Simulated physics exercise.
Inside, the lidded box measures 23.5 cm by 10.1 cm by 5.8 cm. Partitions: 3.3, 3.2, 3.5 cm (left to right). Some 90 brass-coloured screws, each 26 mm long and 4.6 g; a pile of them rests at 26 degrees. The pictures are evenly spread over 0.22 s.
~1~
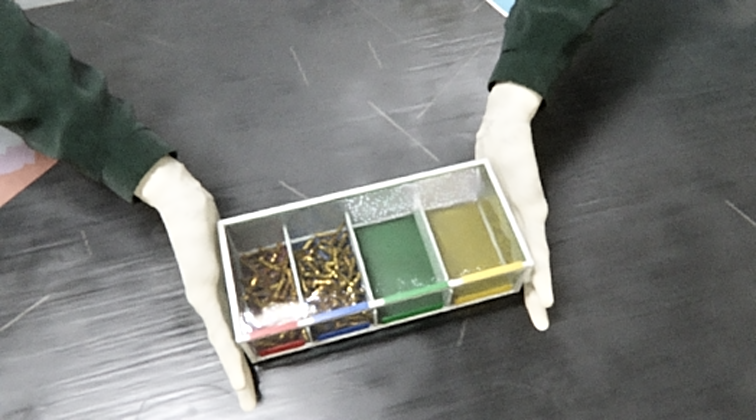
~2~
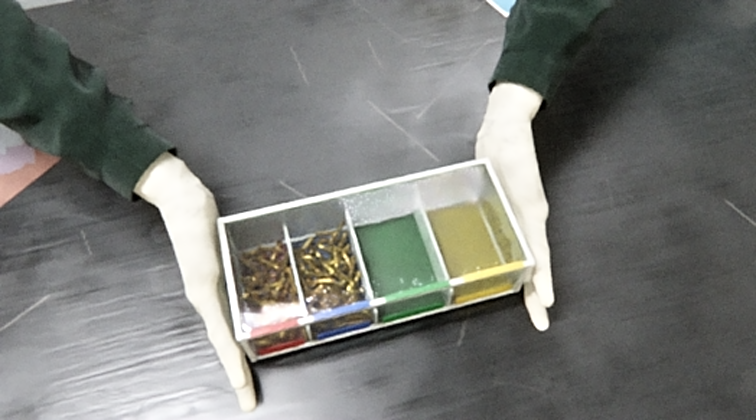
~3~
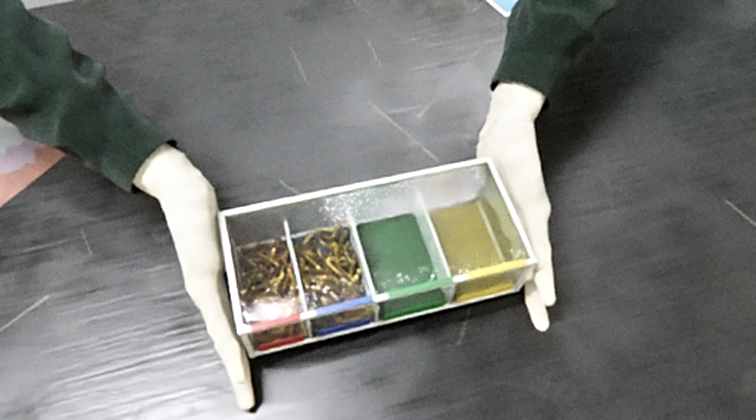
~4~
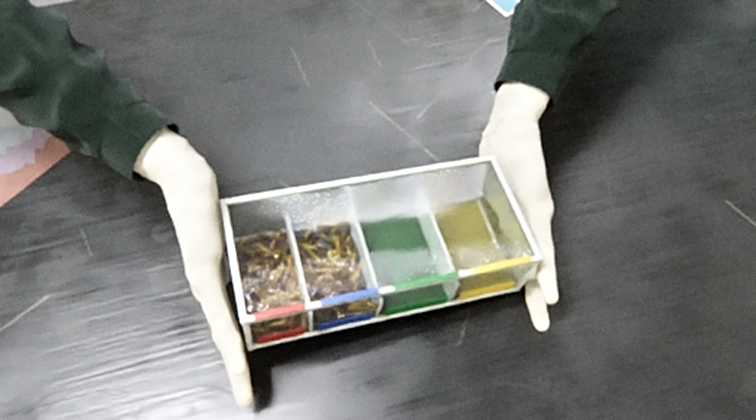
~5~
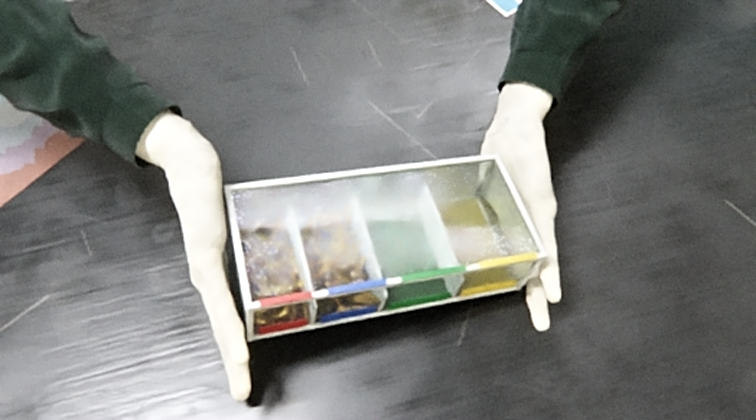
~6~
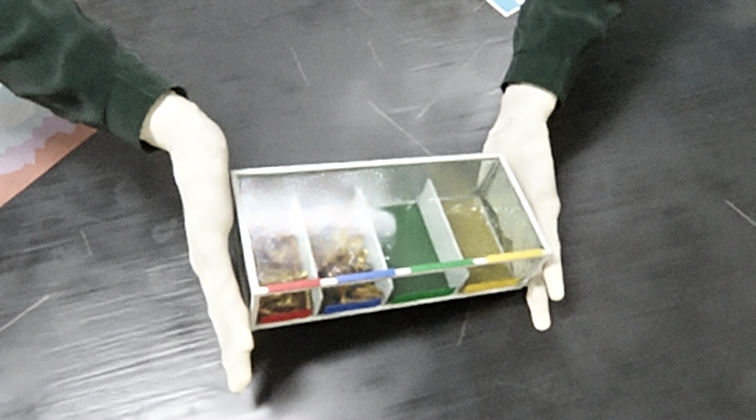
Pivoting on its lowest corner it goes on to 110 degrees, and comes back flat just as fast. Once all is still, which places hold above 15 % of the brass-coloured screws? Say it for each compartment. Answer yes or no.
Red no, blue no, green no, yellow yes.
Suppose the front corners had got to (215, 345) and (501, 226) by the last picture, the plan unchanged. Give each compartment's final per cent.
Red 100; blue 0; green 0; yellow 0.
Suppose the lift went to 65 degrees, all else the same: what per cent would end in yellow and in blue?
In that case yellow 0; blue 55.
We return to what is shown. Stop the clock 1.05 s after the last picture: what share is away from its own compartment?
Roughly 40 per cent.
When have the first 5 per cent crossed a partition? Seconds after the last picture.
At about 0.85 s.
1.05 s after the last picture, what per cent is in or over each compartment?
Red 25, blue 50, green 15, yellow 10.
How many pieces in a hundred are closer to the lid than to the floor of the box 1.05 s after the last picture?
About 80 per cent.
Then, 1.05 s after the last picture, tilt 110 degrees; red 25 %, blue 50 %, green 15 %, yellow 10 %.
Then, 1.75 s after the last picture, tilt 50 degrees; red 5 %, green 10 %, yellow 90 %.
Then, 2.49 s after the last picture, tilt 0 degrees; red 5 %, green 10 %, yellow 90 %.
In the end, red 5 %, blue 0 %, green 10 %, yellow 90 %.
